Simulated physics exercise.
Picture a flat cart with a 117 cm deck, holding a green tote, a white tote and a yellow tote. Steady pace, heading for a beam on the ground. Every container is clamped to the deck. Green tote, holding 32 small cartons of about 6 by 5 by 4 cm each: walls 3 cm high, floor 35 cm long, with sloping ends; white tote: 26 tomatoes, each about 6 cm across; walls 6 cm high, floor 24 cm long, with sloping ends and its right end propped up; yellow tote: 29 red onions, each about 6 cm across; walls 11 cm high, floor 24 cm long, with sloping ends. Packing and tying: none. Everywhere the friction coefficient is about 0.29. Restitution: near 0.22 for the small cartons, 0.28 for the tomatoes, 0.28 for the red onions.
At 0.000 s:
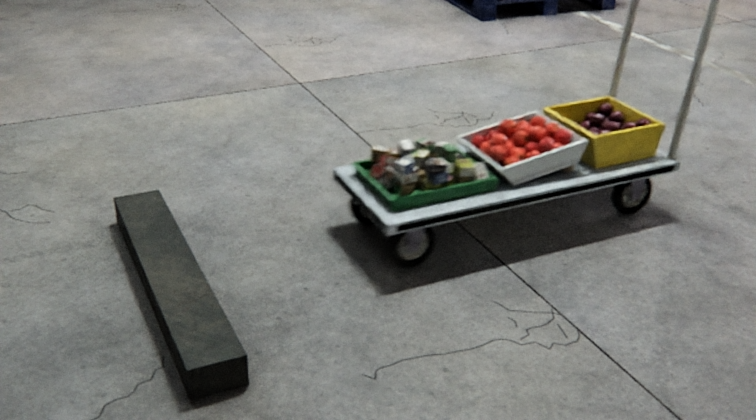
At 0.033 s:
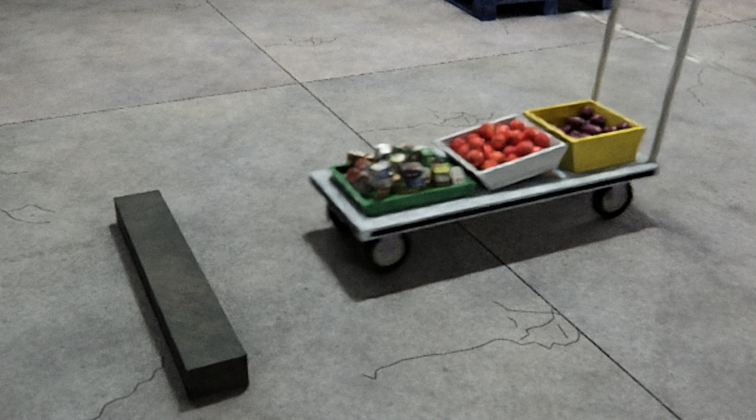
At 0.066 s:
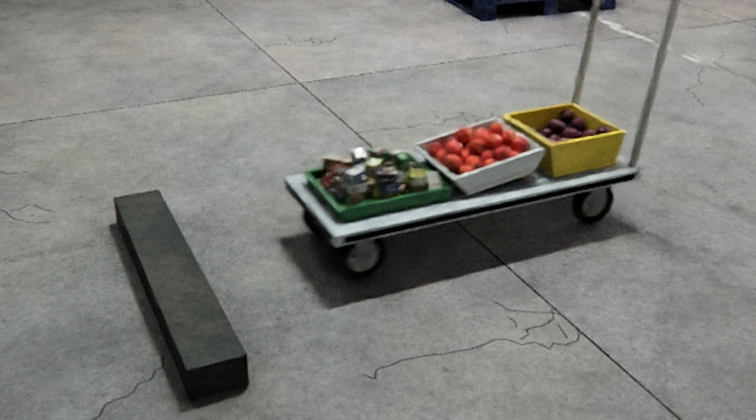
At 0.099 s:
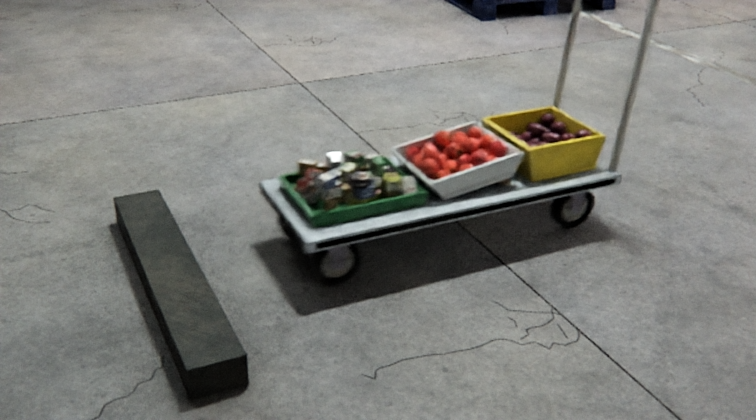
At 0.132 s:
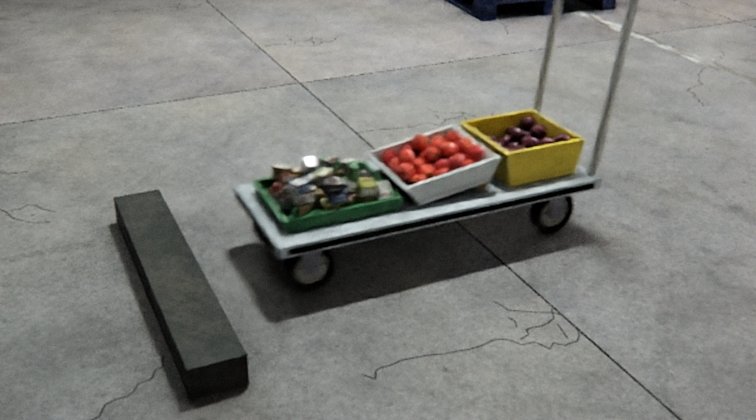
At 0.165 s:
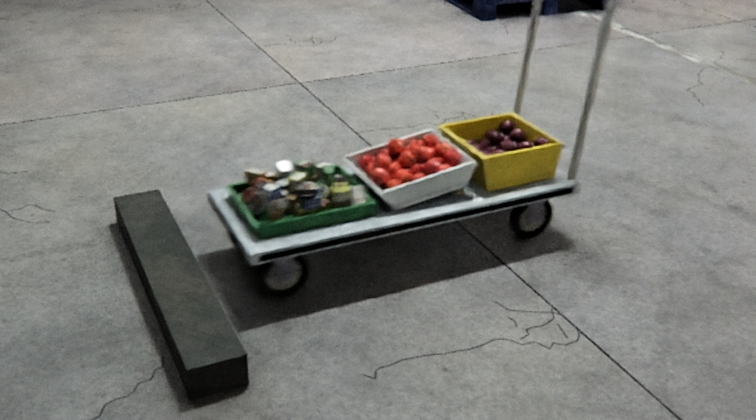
In the video, a flat cart carrying a green tote of small cartons, a white tote of round red items and a yellow tote of red onions rolls steadily left across a concrete floor, drawing closer to a dark beam.
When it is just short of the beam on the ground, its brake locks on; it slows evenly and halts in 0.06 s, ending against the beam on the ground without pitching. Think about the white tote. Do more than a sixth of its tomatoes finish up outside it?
Yes.
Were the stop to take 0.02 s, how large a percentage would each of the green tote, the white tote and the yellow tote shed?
In that case green tote 50, white tote 50 and yellow tote 10 per cent.
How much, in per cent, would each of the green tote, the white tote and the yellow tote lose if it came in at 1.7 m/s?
Then the green tote sheds 40 per cent of its load, the white tote 20 per cent, and the yellow tote 0 per cent.
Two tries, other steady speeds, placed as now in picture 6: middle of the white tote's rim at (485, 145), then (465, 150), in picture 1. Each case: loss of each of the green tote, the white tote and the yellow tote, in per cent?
Losses in order of the tries would be green tote 30 and 30 %, white tote 30 and 10 %, yellow tote 0 and 0 %.
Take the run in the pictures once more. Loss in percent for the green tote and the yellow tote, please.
Green tote 45 %, yellow tote 5 %.
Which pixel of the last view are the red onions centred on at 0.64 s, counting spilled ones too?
At about (453, 164).
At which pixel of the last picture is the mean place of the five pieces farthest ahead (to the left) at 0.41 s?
Close to (70, 248).
After 0.19 s, the brake bites.
After 0.29 s, the green tote is down by 7 of 32, the white tote is down by 2 of 26 and the yellow tote has all 29.
After 0.41 s, the green tote is down by 14 of 32, the white tote is down by 9 of 26 and the yellow tote is down by 1 of 29.
After 0.64 s, the green tote is down by 15 of 32, the white tote is down by 13 of 26 and the yellow tote is down by 1 of 29.
Final count (at 1.14 s), the green tote is down by 15 of 32, the white tote is down by 13 of 26 and the yellow tote is down by 1 of 29. Asked share, 13 of 26, 50 per cent.
